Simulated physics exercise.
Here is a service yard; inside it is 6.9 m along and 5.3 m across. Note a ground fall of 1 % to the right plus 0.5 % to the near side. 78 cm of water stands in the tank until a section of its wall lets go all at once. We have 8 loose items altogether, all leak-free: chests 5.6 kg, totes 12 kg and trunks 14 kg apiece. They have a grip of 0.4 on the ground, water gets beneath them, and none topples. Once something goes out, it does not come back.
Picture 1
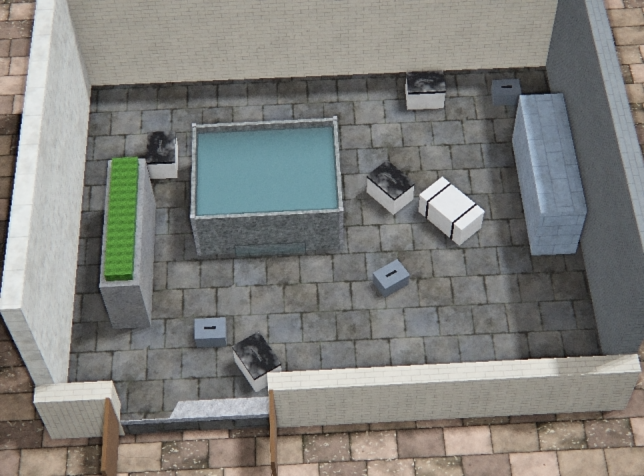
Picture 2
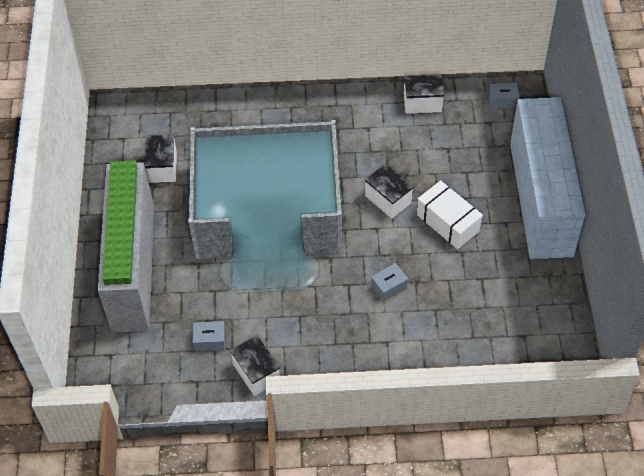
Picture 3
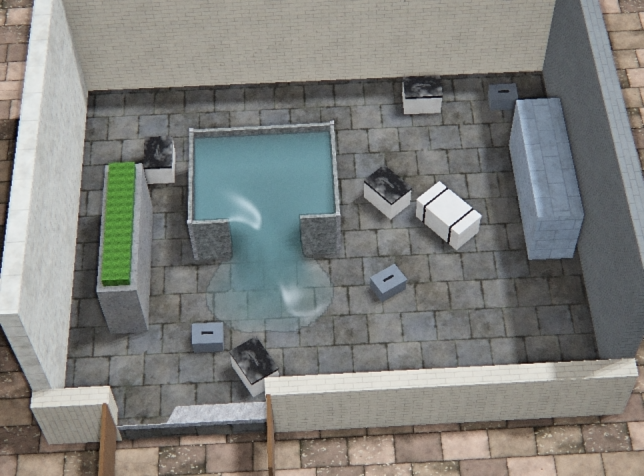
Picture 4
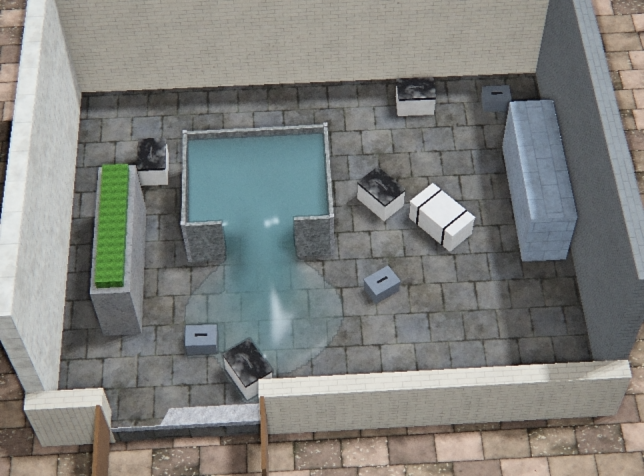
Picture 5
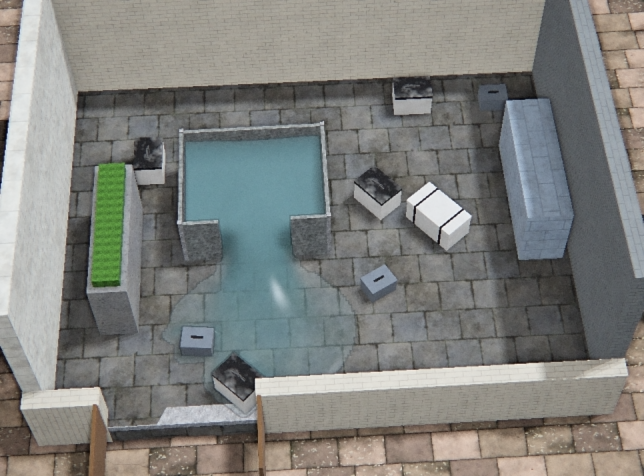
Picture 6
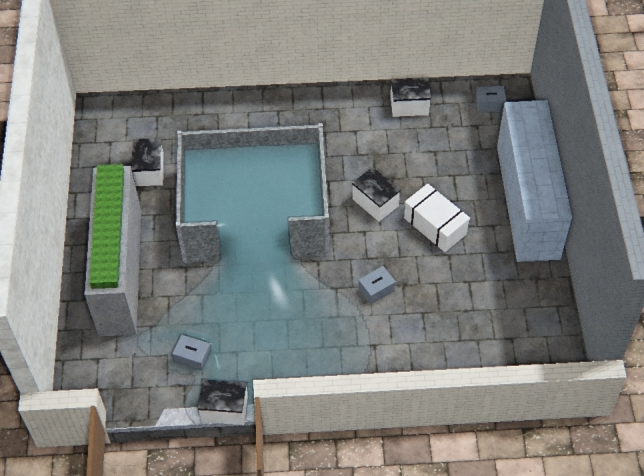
The clip opens on a walled paved yard with a raised pool of water among scattered boxes and blocks. The pool's near wall opens in the middle, and water spreads over the paving toward the near wall. A dark-topped box, then a small blue-grey one beside it, shifts slightly while the others stay put.
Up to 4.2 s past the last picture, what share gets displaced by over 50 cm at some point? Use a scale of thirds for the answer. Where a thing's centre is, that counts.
On that scale: Less than a third.
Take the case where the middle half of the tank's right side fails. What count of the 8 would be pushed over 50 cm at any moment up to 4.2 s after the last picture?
The answer would then be 5.
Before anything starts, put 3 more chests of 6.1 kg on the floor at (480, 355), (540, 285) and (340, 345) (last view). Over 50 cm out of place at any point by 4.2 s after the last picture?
Outcome: Breaks the threshold first, breaks the threshold next, breaks the threshold last.
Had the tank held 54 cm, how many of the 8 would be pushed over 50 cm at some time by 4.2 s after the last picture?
So the tally would be 2.
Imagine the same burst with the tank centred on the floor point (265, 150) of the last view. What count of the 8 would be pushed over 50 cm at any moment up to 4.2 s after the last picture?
The answer would then be 3.
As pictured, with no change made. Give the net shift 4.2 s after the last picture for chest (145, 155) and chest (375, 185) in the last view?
Going in order, that's 0 cm for one and 0 cm for the other.
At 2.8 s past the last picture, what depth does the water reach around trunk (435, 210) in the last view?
0 cm.
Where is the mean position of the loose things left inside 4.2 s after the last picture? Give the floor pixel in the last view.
They average out to somewhere around (372, 180).
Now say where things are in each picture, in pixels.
The first frame shows a chest at (256, 355), on the bottom; a tote at (210, 328), on the bottom; water covers 2.8 m2; 0 of 8 have shifted.
The second frame shows a chest at (255, 358) rests on the ground; a tote at (208, 332), on the bottom; 3.5 m2 under water; 0 of 8 have shifted.
The third frame shows a chest at (253, 359) rests on the ground; a tote at (207, 333) rests on the ground; water covers 4.4 m2; 0 of 8 have shifted.
The fourth frame shows a chest at (247, 362), on the bottom; a tote at (201, 335) rests on the ground; 5.5 m2 under water; 0 of 8 have shifted.
The fifth frame shows a chest at (238, 376) rests on the ground, 24 cm from its start; a tote at (197, 337) rests on the ground, 5 cm from its start; 6.5 m2 under water; 2 of 8 have shifted.
The sixth frame shows a chest at (222, 395), on the bottom, 54 cm from its start; a tote at (191, 349), on the bottom, 20 cm from its start; 7.6 m2 under water; 2 of 8 have shifted.
Then, 0.4 s after the last picture 2 of 8 are over 50 cm from their spots; 0 afloat.
Then, 1.5 s after the last picture 2 of 8 are over 50 cm from their spots; 0 afloat.
Then, 2.8 s after the last picture 2 of 8 are over 50 cm from their spots; 0 afloat.
Then, 4.2 s after the last picture 2 of 8 are over 50 cm from their spots, and 2 have been at some point; 0 afloat.
